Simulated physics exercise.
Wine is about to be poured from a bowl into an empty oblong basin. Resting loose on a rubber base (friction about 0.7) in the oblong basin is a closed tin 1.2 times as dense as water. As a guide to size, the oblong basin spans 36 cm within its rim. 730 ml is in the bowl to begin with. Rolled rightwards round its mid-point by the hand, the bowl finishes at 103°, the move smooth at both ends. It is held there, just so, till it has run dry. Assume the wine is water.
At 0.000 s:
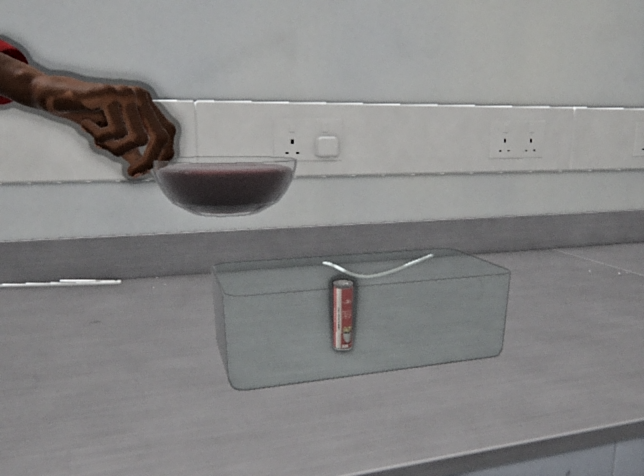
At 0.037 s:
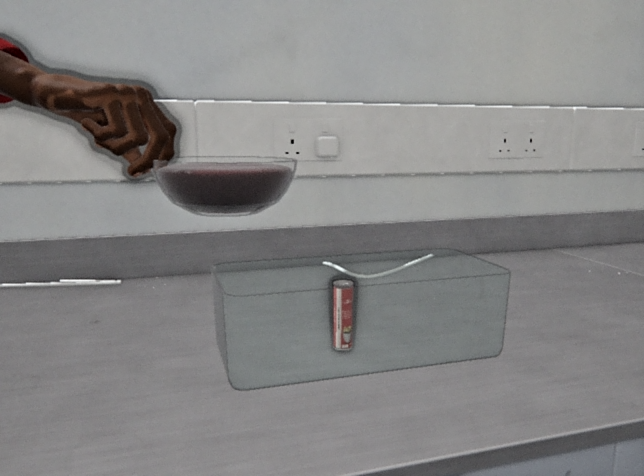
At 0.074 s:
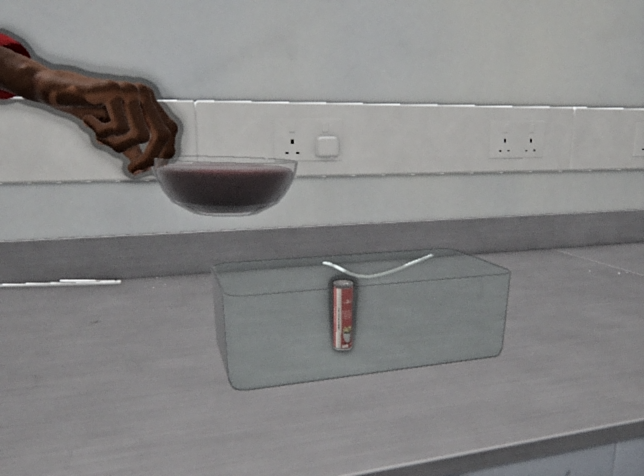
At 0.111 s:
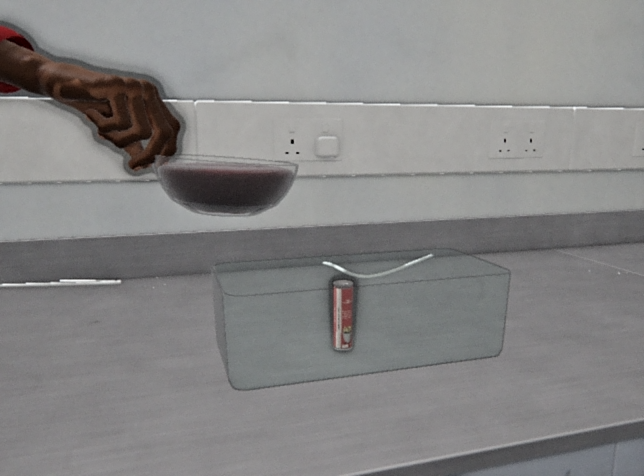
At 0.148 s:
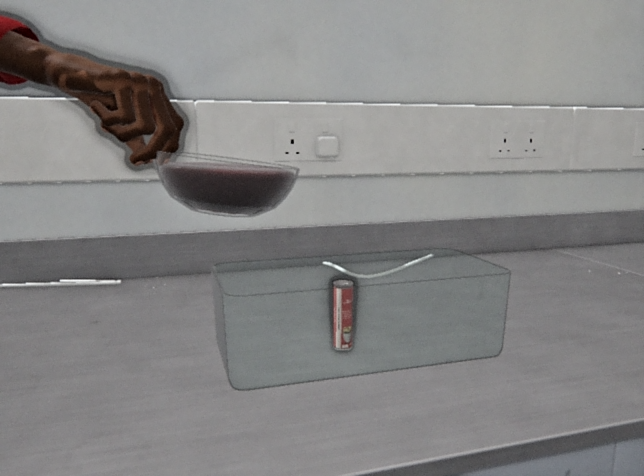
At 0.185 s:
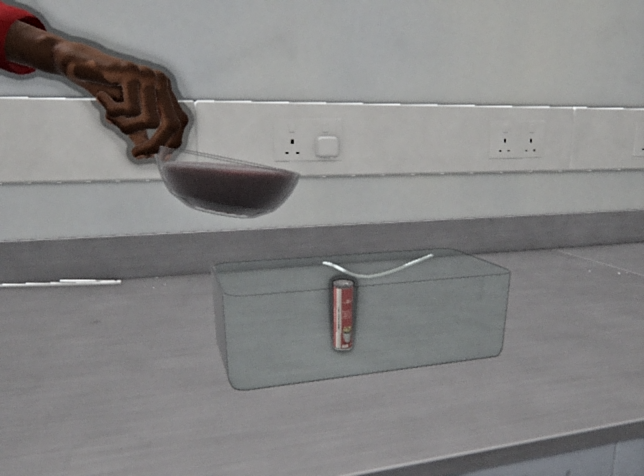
On a grey worktop by a wall with sockets, a hand held a glass bowl of dark liquid above a clear oblong basin and a red tin, then slowly tilted it slightly rightwards.
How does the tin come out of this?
Looks like it will overturn.
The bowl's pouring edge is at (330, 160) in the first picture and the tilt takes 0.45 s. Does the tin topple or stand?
Result: Tin upright.
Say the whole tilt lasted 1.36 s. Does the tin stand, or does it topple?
Holds steady.
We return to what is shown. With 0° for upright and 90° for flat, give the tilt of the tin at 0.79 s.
I'd put it at close to 20 degrees off upright.
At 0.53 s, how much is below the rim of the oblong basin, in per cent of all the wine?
Near 34 in a hundred.
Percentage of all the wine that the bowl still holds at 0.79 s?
About 0 per cent.
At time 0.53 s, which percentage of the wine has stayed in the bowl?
About 26 percent.
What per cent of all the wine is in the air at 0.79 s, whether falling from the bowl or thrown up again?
Some 1 % is up in the air.
Then, 0.53 s in, the tilt is 72° and 25 per cent is still to pour; the tin stands where it began.
Then, 0.79 s in, the tilt is 102° and 0 per cent is still to pour; the tin leans 22°.
Then, 1.05 s in, the tilt is 103° and 0 per cent is still to pour; the tin lies on its side.
Then, 1.34 s in, the tilt is 103° and 0 per cent is still to pour; the tin lies on its side.
Finally, the tin lies on its side.
